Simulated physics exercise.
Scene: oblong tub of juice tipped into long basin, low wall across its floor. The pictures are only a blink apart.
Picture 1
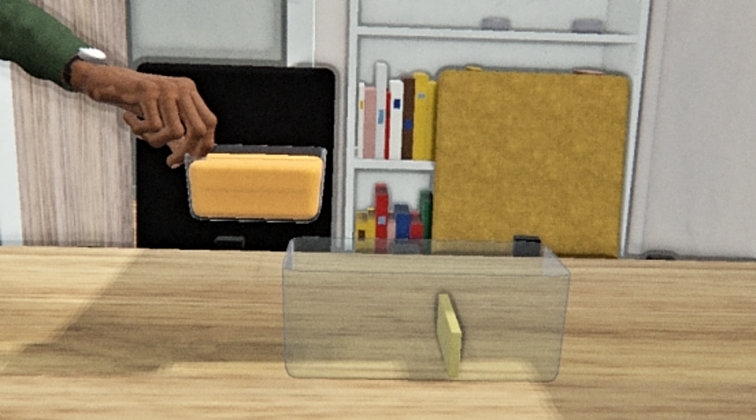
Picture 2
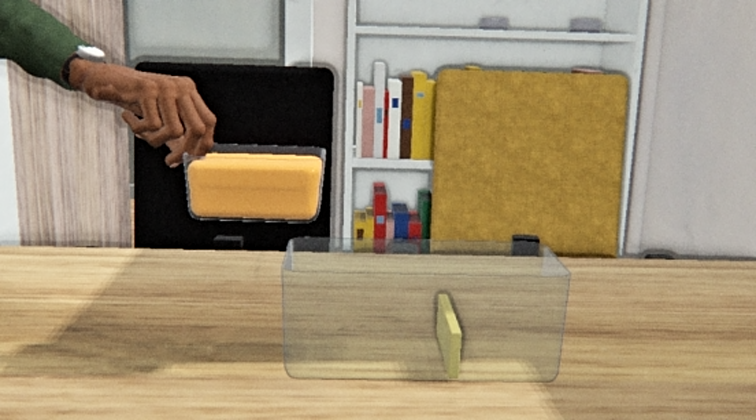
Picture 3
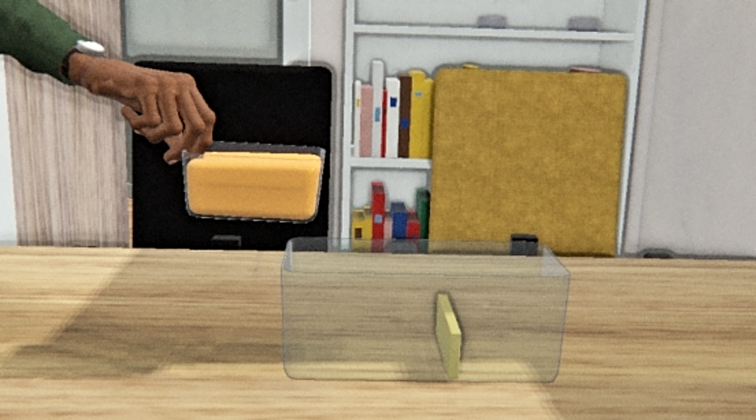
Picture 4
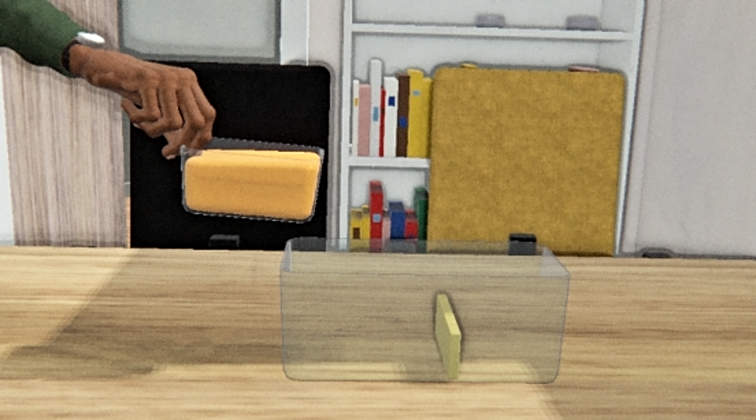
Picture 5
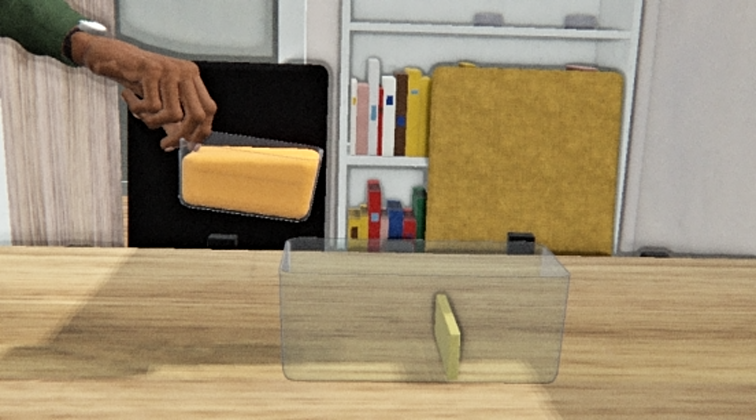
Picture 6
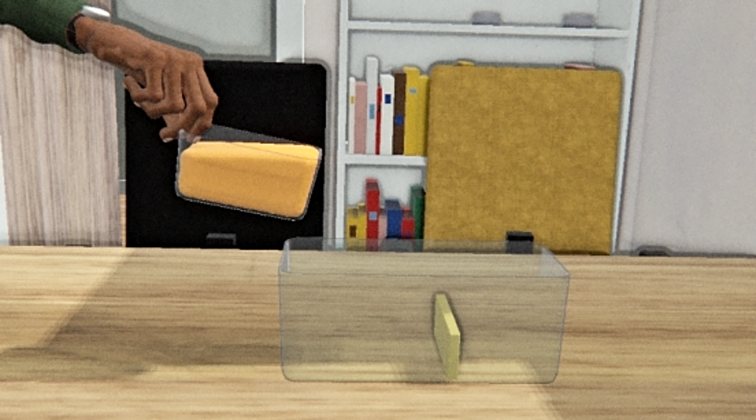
A hand holding a clear tub of orange juice slowly tilting it slightly rightward above a long transparent basin on a wooden table.
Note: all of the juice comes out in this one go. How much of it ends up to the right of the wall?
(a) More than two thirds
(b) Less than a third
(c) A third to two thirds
Less than a third (b).
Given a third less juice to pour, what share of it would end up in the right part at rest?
It would be somewhere near 5 %.
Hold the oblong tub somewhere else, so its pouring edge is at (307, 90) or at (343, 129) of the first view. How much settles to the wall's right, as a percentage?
Around 5 percent first, around 45 percent second.
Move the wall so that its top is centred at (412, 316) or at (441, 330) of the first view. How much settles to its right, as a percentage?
In turn some 60 and 30 in a hundred.
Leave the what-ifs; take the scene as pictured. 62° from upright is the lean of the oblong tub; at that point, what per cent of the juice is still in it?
Close to 55 parts in a hundred remain.
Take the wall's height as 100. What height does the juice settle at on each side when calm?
I'd put the left at about 50 and the right at about 0.
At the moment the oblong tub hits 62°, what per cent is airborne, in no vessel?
Something like 35 per cent of it.
A moment on, the tilt is 62° and 53 per cent is still to pour, 11 is left of the wall and 0 right of it.
Next, the tilt is 94° and 9 per cent is still to pour, 76 is left of the wall and 2 right of it.
Then the tilt is 98° and 1 per cent is still to pour, 90 is left of the wall and 3 right of it.
Later the tilt is 98° and 0 per cent is still to pour, 92 is left of the wall and 4 right of it.
Finally, 92 per cent lies left of the wall, 4 right of it and 4 outside.
